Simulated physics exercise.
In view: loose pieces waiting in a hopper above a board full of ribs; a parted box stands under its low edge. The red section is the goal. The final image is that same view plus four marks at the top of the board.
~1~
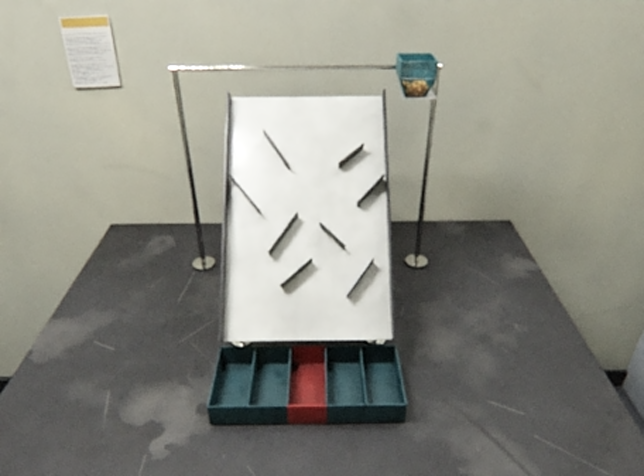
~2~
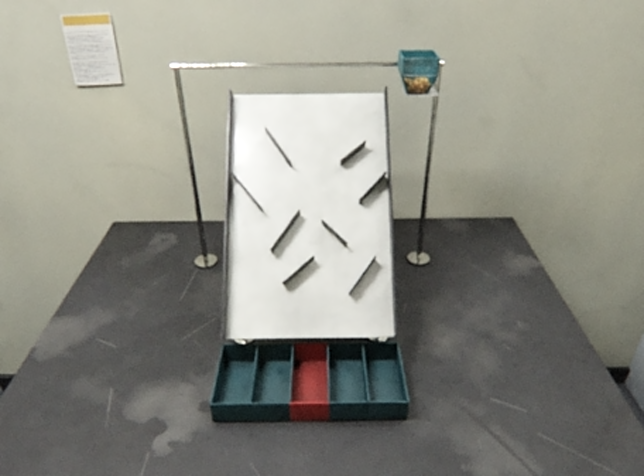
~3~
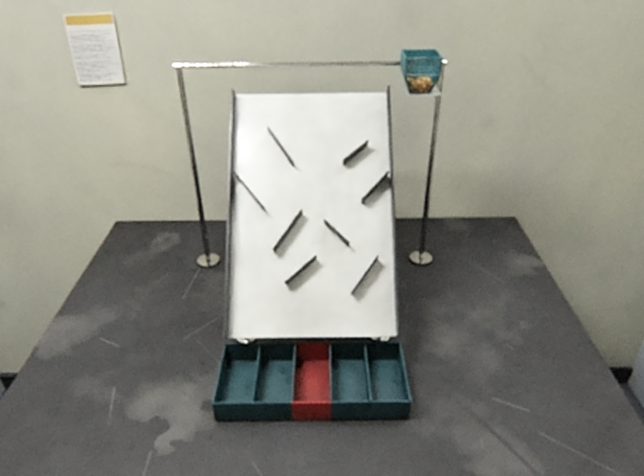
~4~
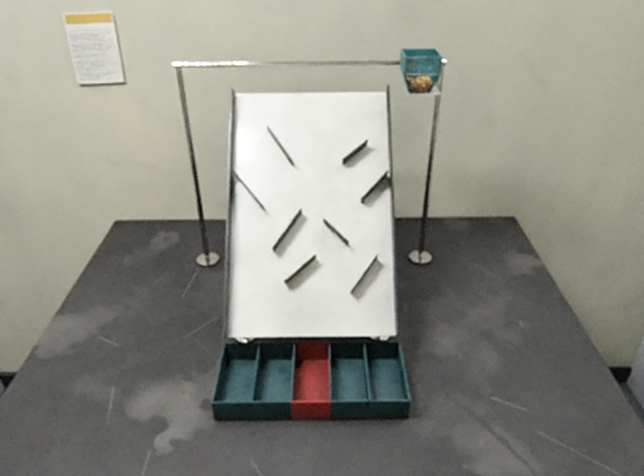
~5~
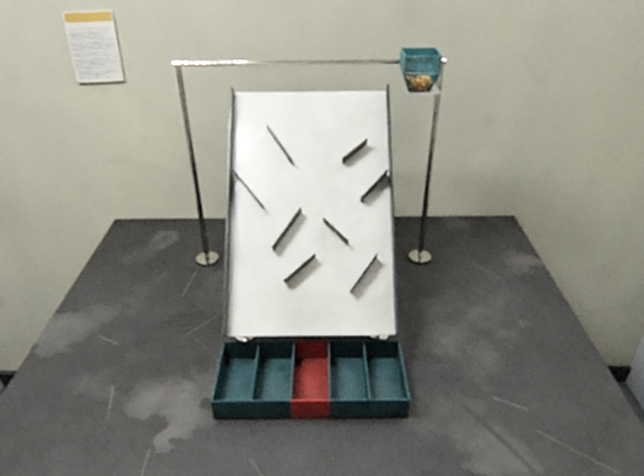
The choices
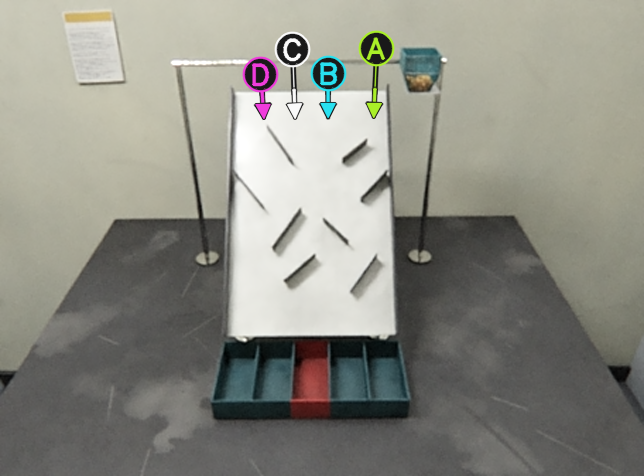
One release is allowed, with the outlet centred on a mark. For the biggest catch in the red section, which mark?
A is best.
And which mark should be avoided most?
Here it is mark D.
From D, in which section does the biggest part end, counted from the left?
It is the first one.
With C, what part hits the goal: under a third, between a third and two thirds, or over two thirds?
Mark C gives under a third.
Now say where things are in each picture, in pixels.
In the first picture, hopper near (414, 86), dried chickpeas, door shut.
In the second picture, ribs (265, 127) to (290, 162), (341, 161) to (366, 141), (232, 172) to (262, 208).
In the third picture, ribs (362, 199) to (388, 171), (273, 249) to (302, 209), (324, 219) to (350, 243).
In the fourth picture, ribs (284, 282) to (315, 255), (351, 292) to (378, 255).
In the fifth picture, red section near (310, 408), number 3 of 5 from the left.
On the marked copy, mark A meets the board at (373, 112); mark B meets the board at (328, 112); mark C meets the board at (294, 113); mark D meets the board at (263, 113).
Choosing A, close to half in the red section, close to half in other sections, only a few held on the board.
Choosing B, close to a third in the red section, close to two thirds in other sections.
Choosing C, close to a quarter in the red section, the bulk in other sections.
Choosing D, a small share in the red section, the bulk in other sections, only a few held on the board.
